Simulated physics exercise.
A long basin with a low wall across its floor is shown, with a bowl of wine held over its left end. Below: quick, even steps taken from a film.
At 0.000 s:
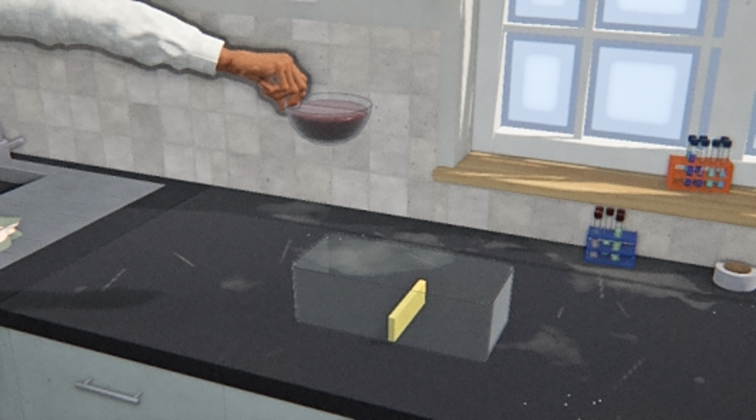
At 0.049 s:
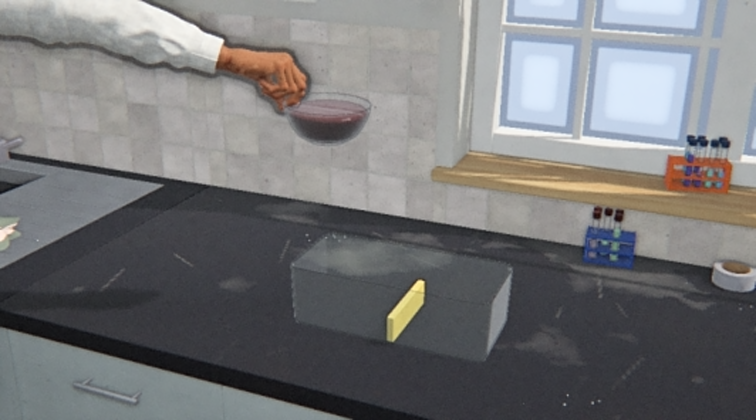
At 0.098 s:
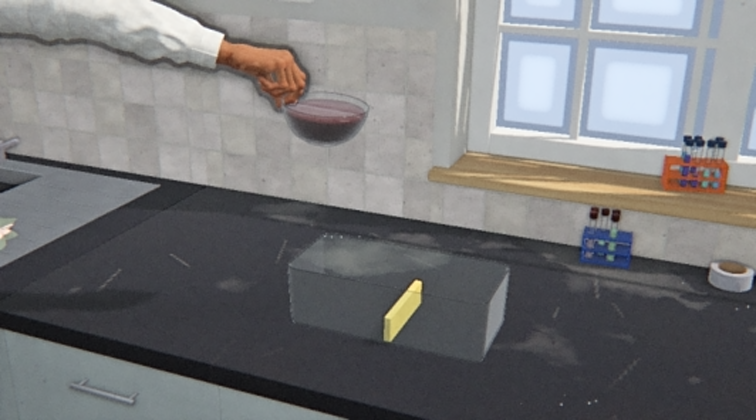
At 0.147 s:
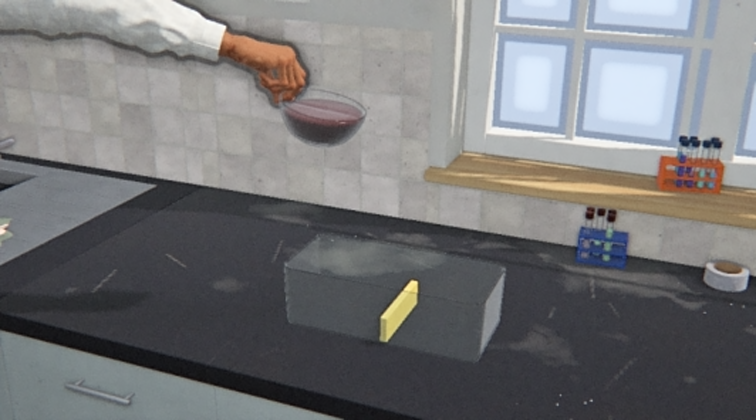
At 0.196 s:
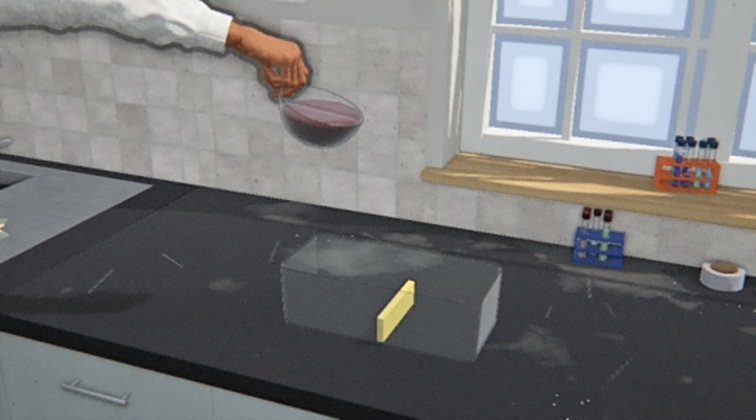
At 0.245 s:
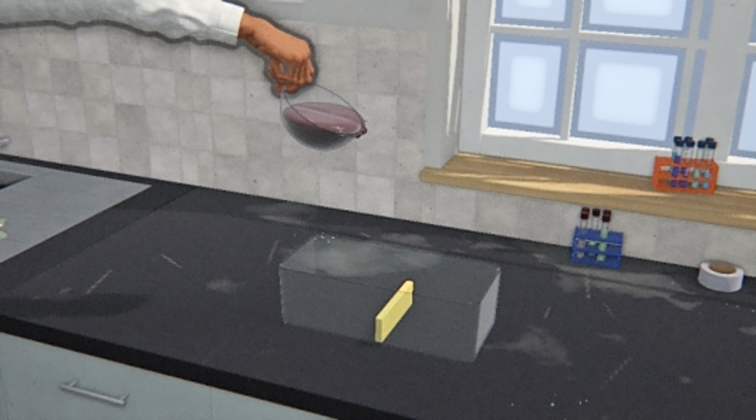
A hand in a white sleeve held a glass bowl of dark red wine above a long clear basin with a low yellow wall, then gradually tilted it rightward until the wine reached the rim.
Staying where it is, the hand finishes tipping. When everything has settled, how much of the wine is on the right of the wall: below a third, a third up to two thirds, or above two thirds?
The centre band.
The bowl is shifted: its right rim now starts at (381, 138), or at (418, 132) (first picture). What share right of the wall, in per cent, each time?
Estimate, in order: 65 and 90 per cent.
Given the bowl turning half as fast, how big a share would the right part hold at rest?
It comes to some 65 in a hundred.
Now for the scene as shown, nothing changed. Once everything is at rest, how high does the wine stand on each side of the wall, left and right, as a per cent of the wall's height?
Once it is still, the left part shows 20 per cent and the right part 30.
By 0.52 s the tilt is 85° and 16 per cent is still to pour, 5 is left of the wall and 11 right of it.
By 0.72 s the tilt is 95° and 1 per cent is still to pour, 34 is left of the wall and 55 right of it.
By 0.92 s the tilt is 95° and 0 per cent is still to pour, 43 is left of the wall and 54 right of it.
By 1.15 s the tilt is 95° and 0 per cent is still to pour, 43 is left of the wall and 55 right of it.
At rest 43 per cent lies left of the wall, 55 right of it and 2 outside.
